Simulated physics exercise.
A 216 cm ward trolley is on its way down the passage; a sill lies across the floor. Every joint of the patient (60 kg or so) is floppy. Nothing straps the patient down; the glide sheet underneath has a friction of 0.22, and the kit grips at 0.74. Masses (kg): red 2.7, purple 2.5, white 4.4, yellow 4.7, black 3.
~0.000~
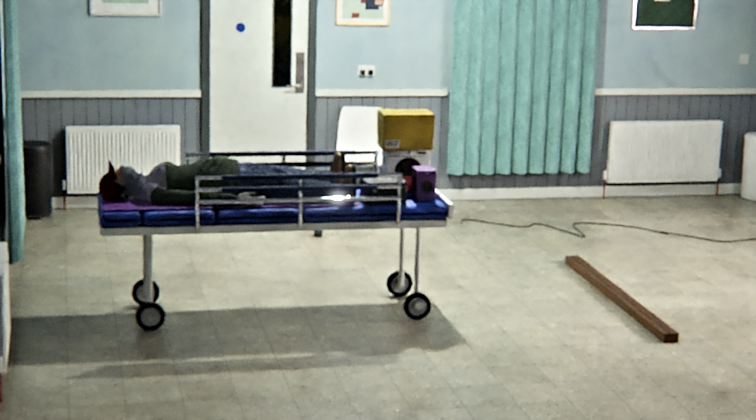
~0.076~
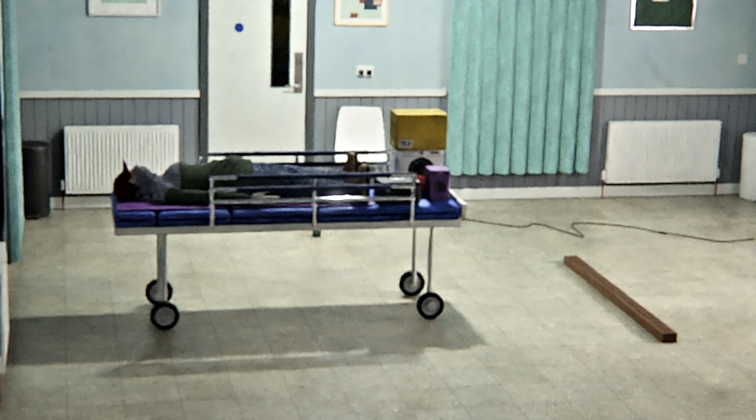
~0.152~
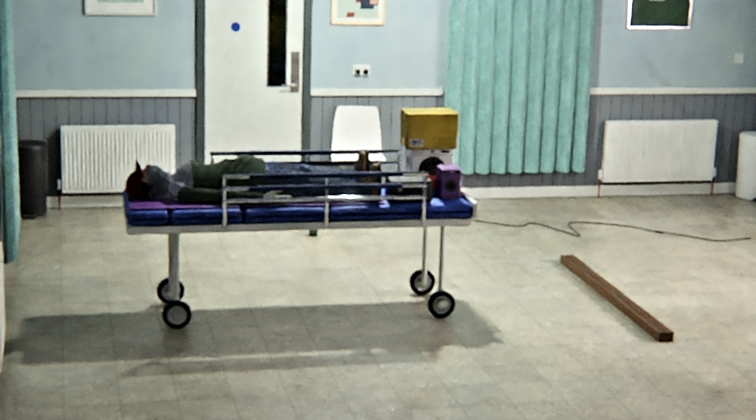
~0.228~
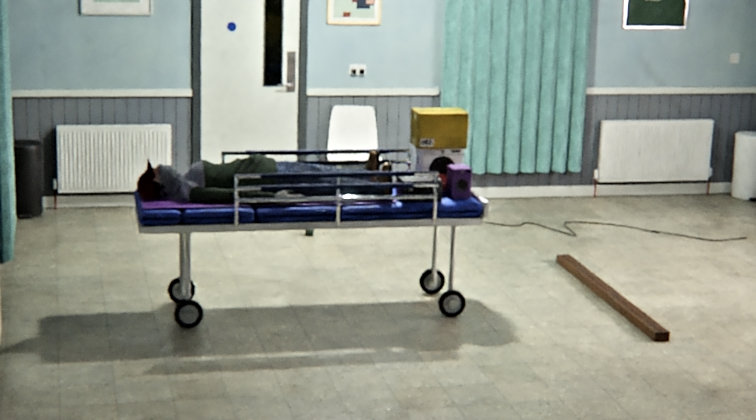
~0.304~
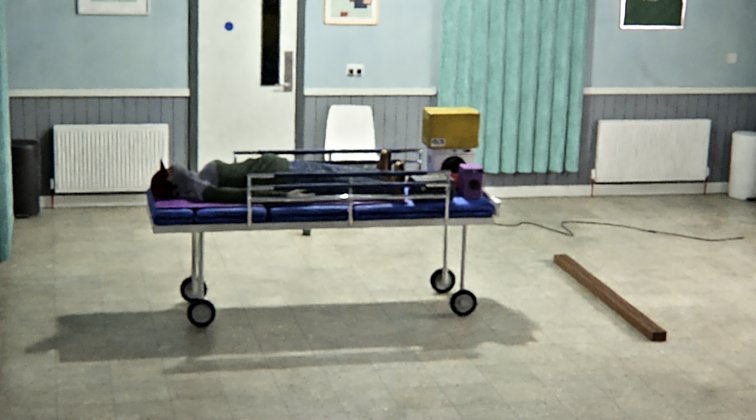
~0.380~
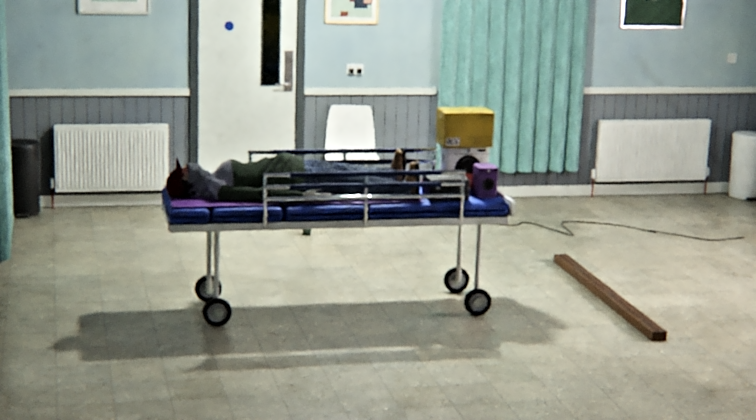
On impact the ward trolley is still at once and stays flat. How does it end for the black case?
The black case stays in place.
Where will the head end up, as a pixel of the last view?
(369, 180).
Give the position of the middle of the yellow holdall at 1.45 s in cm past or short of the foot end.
Short of it, by close to 5 cm.
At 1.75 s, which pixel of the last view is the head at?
(369, 180).
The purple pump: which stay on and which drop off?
At the end the purple pump has come off.
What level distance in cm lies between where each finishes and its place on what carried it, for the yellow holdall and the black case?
The yellow holdall finishes 10 off, while the black case finishes 25 off.
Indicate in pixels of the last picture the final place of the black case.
Somewhere close to (611, 184).
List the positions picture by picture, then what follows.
Black case (383, 190), purple pump (424, 183), left ankle (332, 179); 133 cm from contact, in the first frame.
Black case (397, 189), purple pump (437, 183), left ankle (345, 179); 124 cm from contact, in the second frame.
Black case (408, 188), purple pump (448, 182), left ankle (356, 178); 114 cm from contact, in the third frame.
Black case (419, 188), purple pump (459, 182), left ankle (367, 177); 104 cm from contact, in the fourth frame.
Black case (431, 187), purple pump (471, 181), left ankle (378, 177); 95 cm from contact, in the fifth frame.
Black case (446, 187), purple pump (485, 181), left ankle (392, 176); 85 cm from contact, in the sixth frame.
Contact comes at 1.05 s.
After 1.20 s the black case is 30 cm short of the foot end, tilted 0°, near (589, 184) in the last picture's view; the purple pump 5 cm short of the foot end, tilted 15°.
After 1.45 s the black case is 17 cm short of the foot end, tilted 0°, near (609, 184) in the last picture's view.
After 1.75 s the black case is 16 cm short of the foot end, tilted 0°, near (611, 184) in the last picture's view.
At rest, 2.3 s, red gas bottle stays on; purple pump drops off; white monitor stays on; yellow holdall stays on; black case stays on; left ankle stops short of the foot end.
